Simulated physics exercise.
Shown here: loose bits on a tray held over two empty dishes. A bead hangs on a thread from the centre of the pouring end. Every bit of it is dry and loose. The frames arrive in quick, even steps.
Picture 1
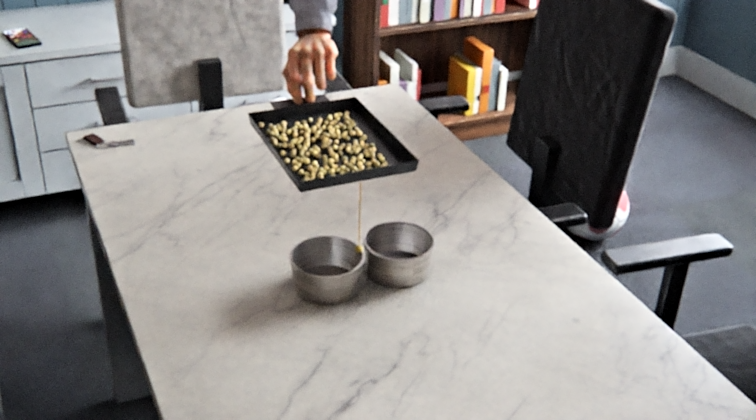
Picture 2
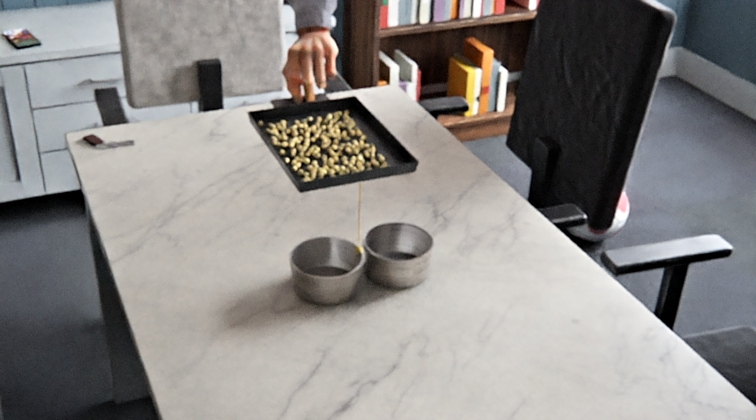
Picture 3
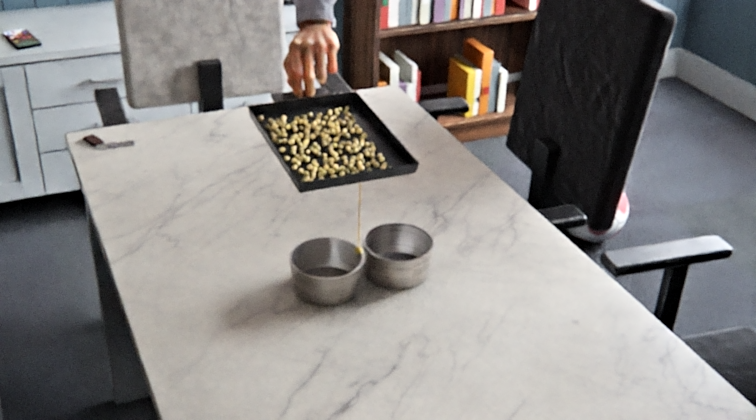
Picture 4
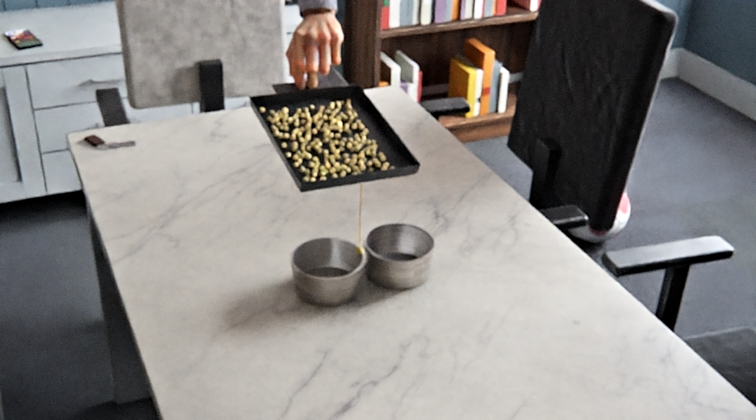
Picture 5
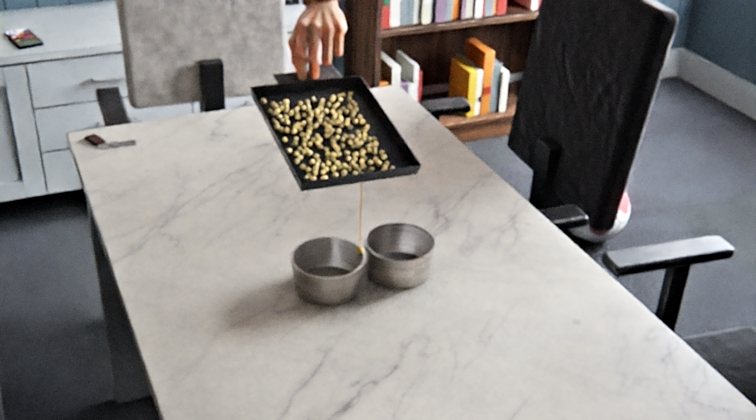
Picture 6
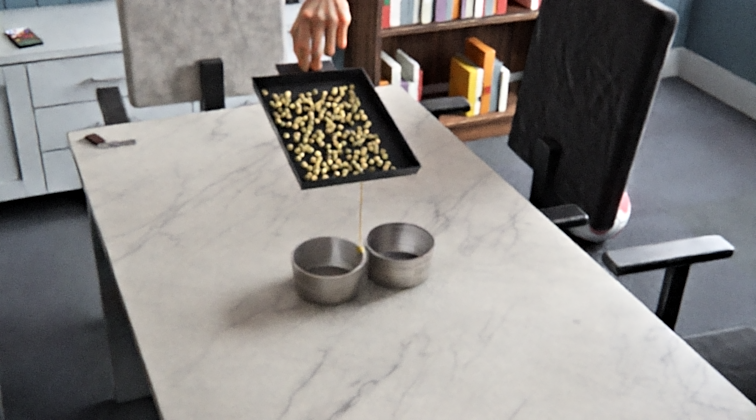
A hand at the top holds a black tray of pale yellow-green beans over a white marble table, seen from above at an angle in a room with dark chairs and a bookshelf. Two empty grey metal dishes sit side by side below, with a thin thread hanging from the tray's near edge. The hand slowly raises the far end, tilting the tray toward the viewer and slightly rightward, while the camera stays still.
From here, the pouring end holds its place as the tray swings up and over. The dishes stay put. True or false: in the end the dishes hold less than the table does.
True.
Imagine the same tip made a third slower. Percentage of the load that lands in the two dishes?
Close to 10 per cent.
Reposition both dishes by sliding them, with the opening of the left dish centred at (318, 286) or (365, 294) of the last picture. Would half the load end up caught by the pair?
Earlier try a majority share, later try a majority share.
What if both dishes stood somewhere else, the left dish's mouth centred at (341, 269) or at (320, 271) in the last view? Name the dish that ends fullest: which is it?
At the first place the right dish, at the second the right dish.
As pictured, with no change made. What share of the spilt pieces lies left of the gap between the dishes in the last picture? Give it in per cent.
Around 10 per cent, give or take.
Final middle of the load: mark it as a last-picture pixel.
Somewhere around (418, 311) in the final view.
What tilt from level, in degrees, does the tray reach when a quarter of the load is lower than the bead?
A tilt of roughly 110°.
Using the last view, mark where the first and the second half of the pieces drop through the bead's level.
I'd say around (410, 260) at first, then around (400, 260).
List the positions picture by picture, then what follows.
Corners of the pouring end near (300, 181) and (416, 160), level; middle of the load near (324, 146), soya beans; left dish near (340, 287); right dish near (414, 270); bead on its thread near (359, 249), in the first frame.
Corners of the pouring end near (300, 182) and (416, 161), level; middle of the load near (324, 146), in the second frame.
Corners of the pouring end near (300, 182) and (416, 162), tipped barely, lowest at the right corner; middle of the load near (324, 144), in the third frame.
Corners of the pouring end near (302, 182) and (418, 164), tipped a little, lowest at the right corner; middle of the load near (325, 140), in the fourth frame.
Corners of the pouring end near (303, 181) and (419, 164), tipped a little, lowest at the right corner; middle of the load near (327, 135), in the fifth frame.
Corners of the pouring end near (303, 180) and (419, 165), tipped clearly, lowest at the right corner; middle of the load near (328, 132); left dish near (341, 287); right dish near (414, 271), in the sixth frame.
Shortly afterwards, tray tipped steeply; all but a few on the tray; only a few outside both; only a few in the air.
Next, tray tipped past a quarter turn; the bulk on the tray; a little outside both; a little in the air.
Some moments later, tray tipped past a quarter turn; only a few in the left dish; a little in the right dish; the bulk outside both.
In the end, tray tipped past a quarter turn; only a few in the left dish; a little in the right dish; the bulk outside both.
